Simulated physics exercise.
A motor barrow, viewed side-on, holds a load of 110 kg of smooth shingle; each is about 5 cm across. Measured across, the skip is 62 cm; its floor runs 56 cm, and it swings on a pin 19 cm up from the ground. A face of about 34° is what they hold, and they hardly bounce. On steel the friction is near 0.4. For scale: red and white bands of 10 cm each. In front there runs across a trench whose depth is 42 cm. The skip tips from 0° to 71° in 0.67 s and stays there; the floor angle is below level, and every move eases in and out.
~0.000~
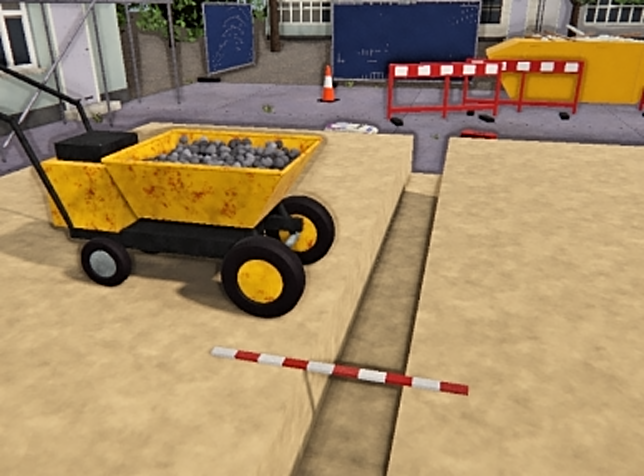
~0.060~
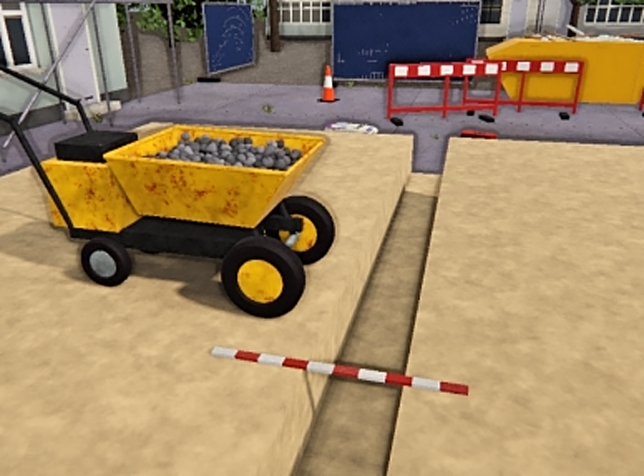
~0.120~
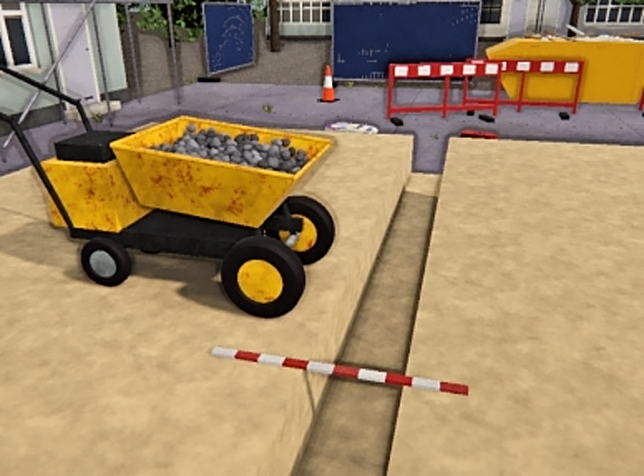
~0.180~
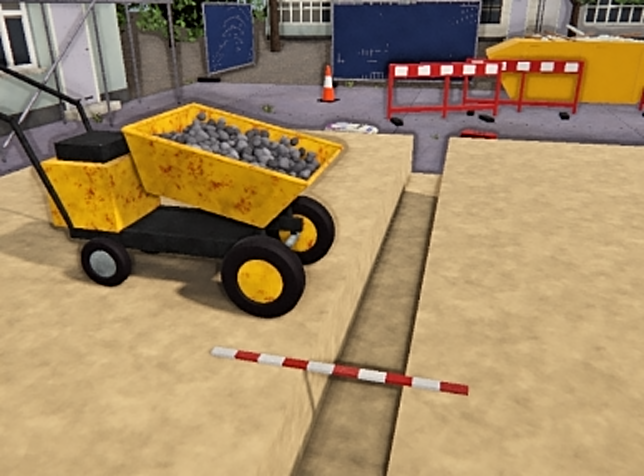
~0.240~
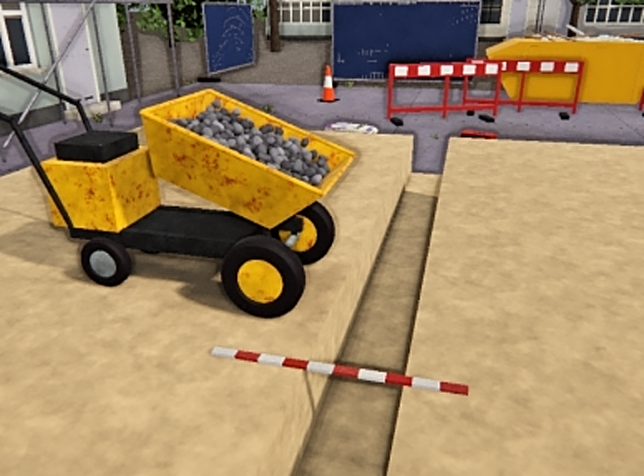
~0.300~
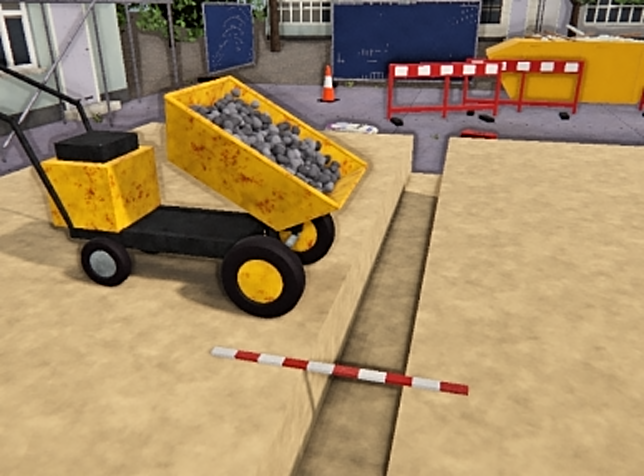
A yellow motor barrow loaded with grey stones stood still beside a narrow trench while its skip slowly tilted up at the back, the front lip lowering toward the right and the stones moving with it.
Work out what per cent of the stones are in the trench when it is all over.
It comes to roughly 31 per cent.
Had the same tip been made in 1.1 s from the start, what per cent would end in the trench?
About 45%.
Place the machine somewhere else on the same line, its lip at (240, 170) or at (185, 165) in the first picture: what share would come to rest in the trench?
From the first place around 75 per cent, from the other around 85.
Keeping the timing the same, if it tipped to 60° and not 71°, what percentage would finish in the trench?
Trench share: Approx. 30%.
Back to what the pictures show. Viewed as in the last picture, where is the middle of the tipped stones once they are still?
Their centre sits close to (462, 305).
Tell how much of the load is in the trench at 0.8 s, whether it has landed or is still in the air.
10 per cent or so by then.
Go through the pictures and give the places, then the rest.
Lip at (282, 173), floor tilted 0°, highest stones at (229, 144), in the first picture.
The skip is at 2°, its lip at (285, 174); the top of the load is at (224, 143); the stones move at 0.4 m/s on average, in the second picture.
Lip at (295, 178), floor tilted 6°, highest stones at (203, 137); the stones move at 0.8 m/s on average, in the third picture.
Lip at (308, 184), floor tilted 13°, highest stones at (203, 126); the stones move at 1.1 m/s on average, in the fourth picture.
Lip at (323, 194), floor tilted 21°, highest stones at (216, 114); the stones move at 1.3 m/s on average, in the fifth picture.
The skip is at 30°, its lip at (339, 208); the top of the load is at (228, 103); the stones move at 1.4 m/s on average, in the sixth picture.
After 0.5 s the floor is at 60°; 100 % in the skip; the foremost stones are at (371, 228).
After 0.8 s the floor is at 71°; 68 % in the skip, 9 % in the trench, 24 % past the trench; the foremost stones are at (467, 305).
After 1.1 s the floor is at 71°; 18 % in the skip, 14 % in the trench, 68 % past the trench; the foremost stones are past the picture's edge.
After 3.1 s the floor is at 71°; 0 % in the skip, 31 % in the trench, 69 % past the trench; the foremost stones are past the picture's edge.
